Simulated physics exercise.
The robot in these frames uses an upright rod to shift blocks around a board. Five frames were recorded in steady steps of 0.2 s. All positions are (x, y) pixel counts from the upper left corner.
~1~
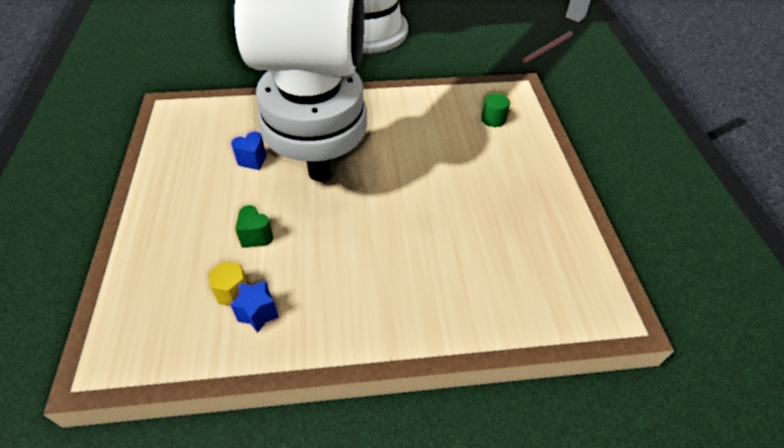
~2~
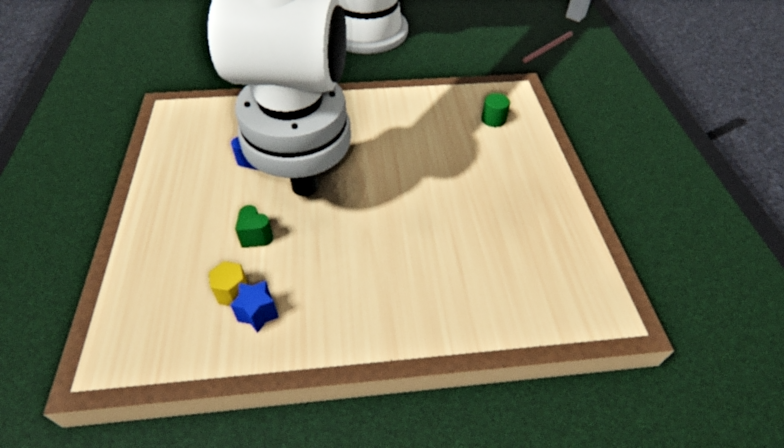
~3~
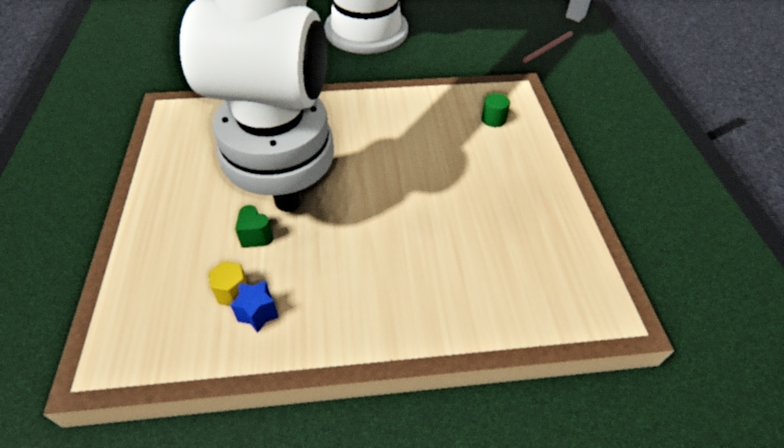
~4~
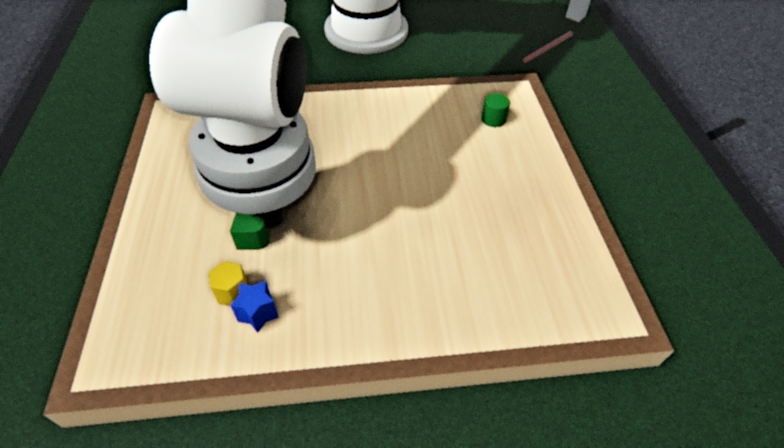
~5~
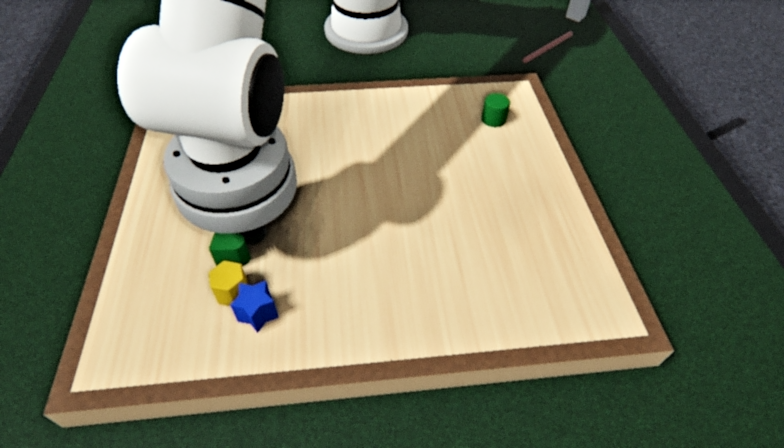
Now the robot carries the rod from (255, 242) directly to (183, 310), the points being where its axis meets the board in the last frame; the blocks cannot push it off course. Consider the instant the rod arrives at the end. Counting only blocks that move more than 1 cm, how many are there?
Two blocks move more than 1 cm.
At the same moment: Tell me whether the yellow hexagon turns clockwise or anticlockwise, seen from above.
Against the clock.
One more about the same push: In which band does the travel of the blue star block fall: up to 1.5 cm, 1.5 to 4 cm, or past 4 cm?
Within 1.5 cm.
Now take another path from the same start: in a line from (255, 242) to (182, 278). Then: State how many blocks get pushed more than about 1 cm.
Blocks displaced: 1.
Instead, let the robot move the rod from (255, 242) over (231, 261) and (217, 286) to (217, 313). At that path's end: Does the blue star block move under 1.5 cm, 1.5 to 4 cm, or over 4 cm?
Of the three bands, it's 1.5 to 4 cm.
What follows on the original path. One third of the way, rod at (229, 256); yellow hexagon at (223, 281), turned 25° anticlockwise; green heart block at (199, 260).
Two thirds of the way, rod at (204, 279); yellow hexagon at (220, 286), turned 50° anticlockwise; green heart block at (172, 283).
At the end, rod at (178, 302); yellow hexagon at (220, 287), turned 60° anticlockwise; green heart block at (143, 307); blue star block unmoved.
